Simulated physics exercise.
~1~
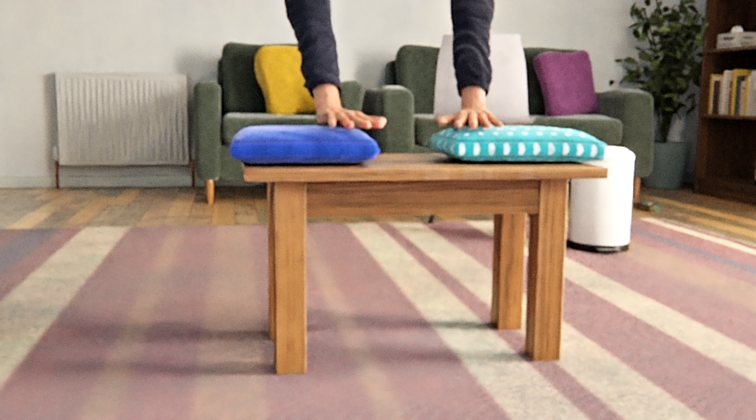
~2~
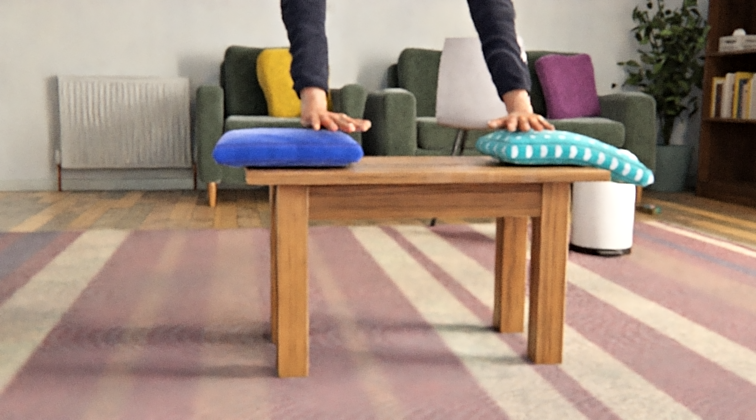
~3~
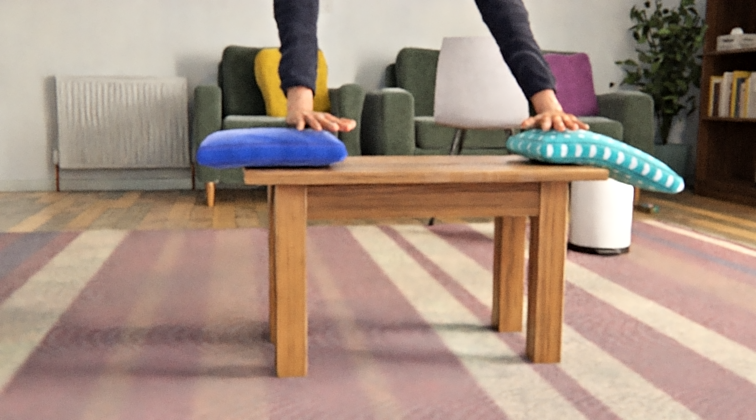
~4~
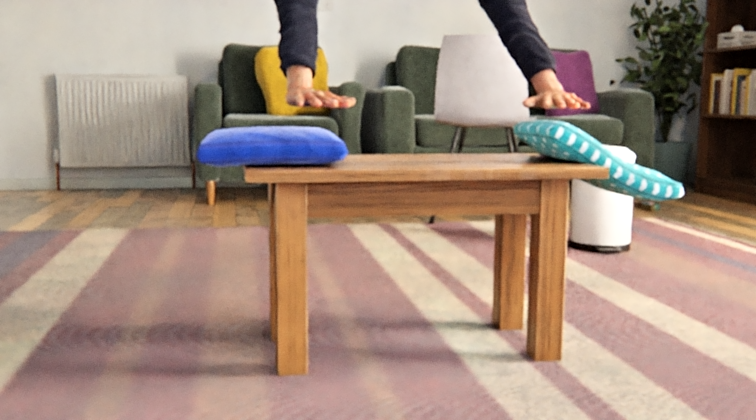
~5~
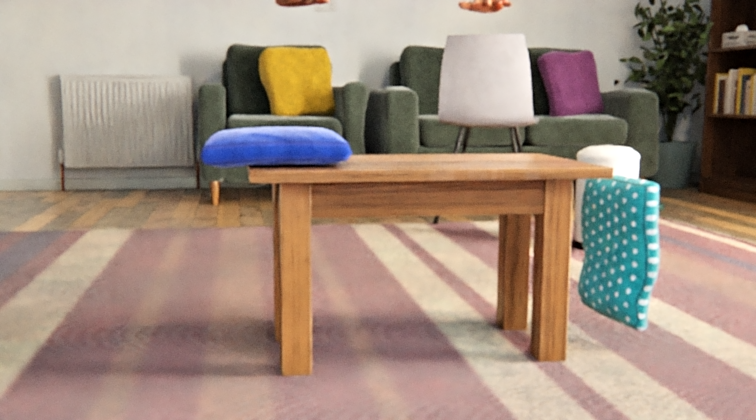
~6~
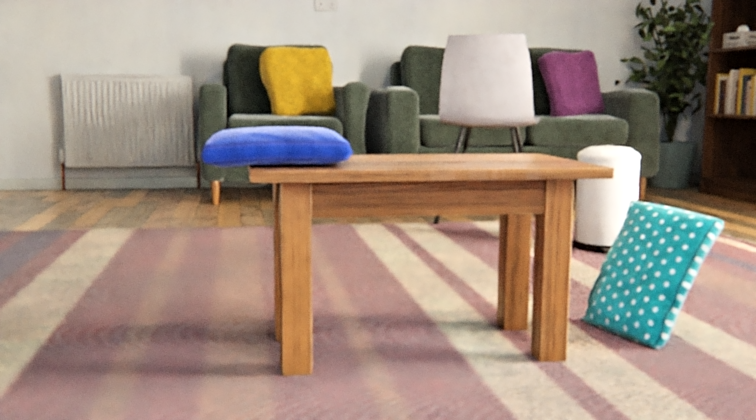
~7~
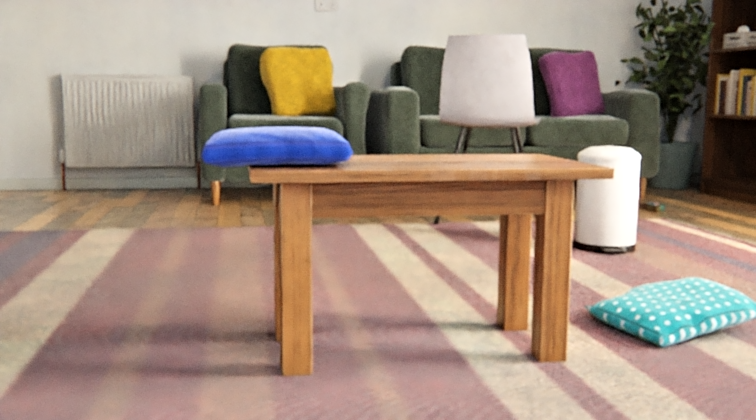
In a living room, hands push two cushions outward on a bench and the turquoise one falls.
